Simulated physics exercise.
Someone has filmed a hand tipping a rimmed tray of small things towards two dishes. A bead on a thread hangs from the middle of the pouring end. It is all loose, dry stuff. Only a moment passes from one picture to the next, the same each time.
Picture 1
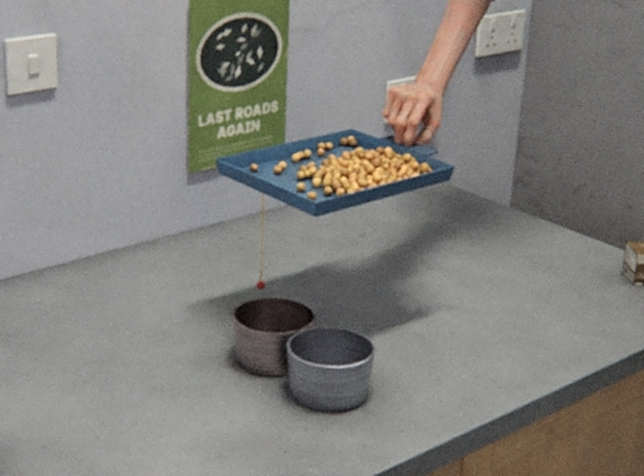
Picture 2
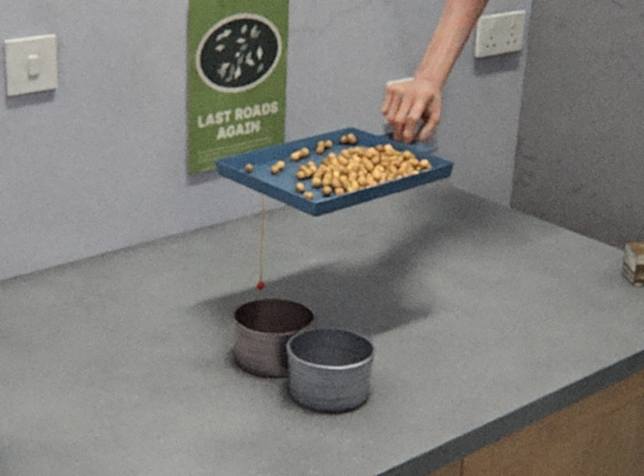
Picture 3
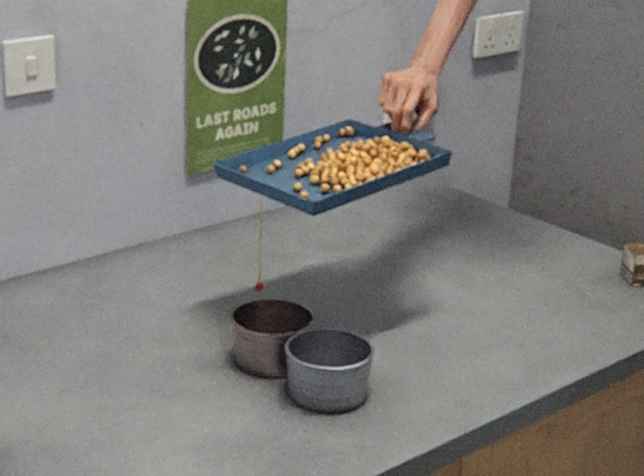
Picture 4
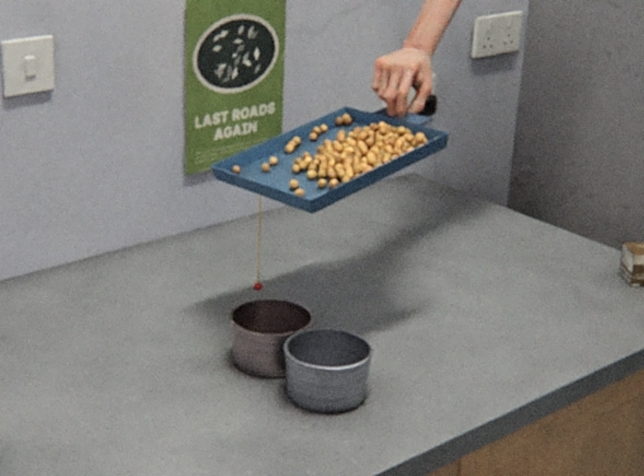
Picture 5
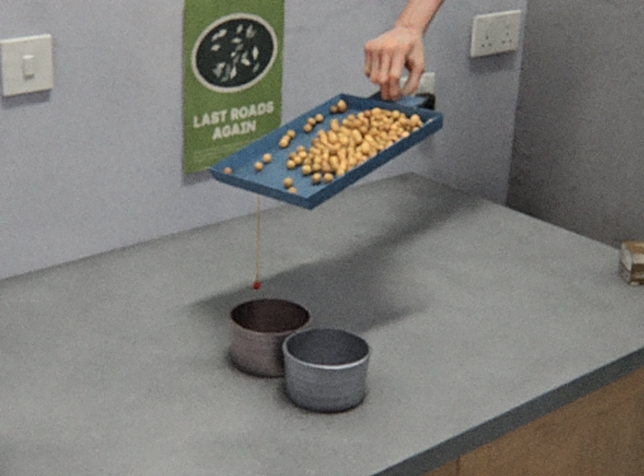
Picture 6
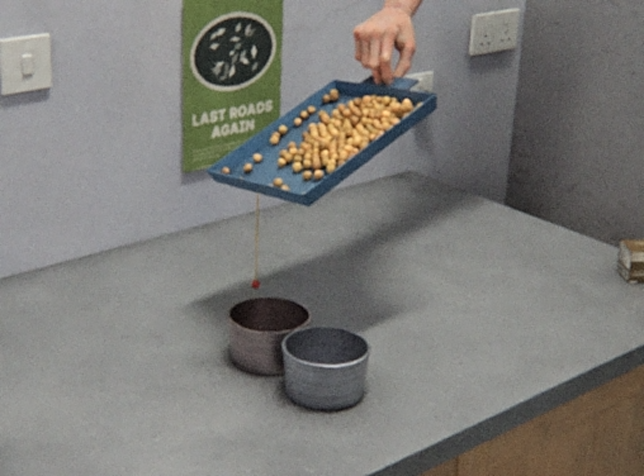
A hand lifts the handle end of a blue tray of nuts above two bowls.
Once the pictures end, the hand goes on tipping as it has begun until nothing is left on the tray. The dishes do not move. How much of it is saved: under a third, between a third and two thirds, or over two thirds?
The two hold under a third of the load.
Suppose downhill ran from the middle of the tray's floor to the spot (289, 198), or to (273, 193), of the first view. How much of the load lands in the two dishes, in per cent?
First some 60, then 20 per cent.
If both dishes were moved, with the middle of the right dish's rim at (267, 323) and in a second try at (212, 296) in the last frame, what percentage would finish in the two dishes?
Near 40 % and 70 %.
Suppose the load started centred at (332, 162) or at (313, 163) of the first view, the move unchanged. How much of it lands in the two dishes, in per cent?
First some 0, then 0 per cent.
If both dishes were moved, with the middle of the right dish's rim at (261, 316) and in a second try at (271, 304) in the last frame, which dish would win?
At the first place the left-hand dish, at the second the left dish.
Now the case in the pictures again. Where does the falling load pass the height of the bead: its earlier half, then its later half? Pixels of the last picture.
Around (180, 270) and then (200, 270).
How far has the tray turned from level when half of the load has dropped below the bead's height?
Roughly 90°.
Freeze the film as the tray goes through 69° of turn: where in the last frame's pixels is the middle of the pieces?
Around (228, 181).
Just after the last frame, tray tipped steeply; roughly two thirds on the tray; about a tenth outside both; roughly a quarter in the air.
A moment on, tray tipped past a quarter turn; about a tenth on the tray; just a few in the left dish; roughly two thirds outside both; roughly a quarter in the air.
Further on, tray tipped past a quarter turn; just a few in the left dish; almost all outside both.
When it is over, tray tipped past a quarter turn; not one in the right dish; just a few in the left dish; almost all outside both.
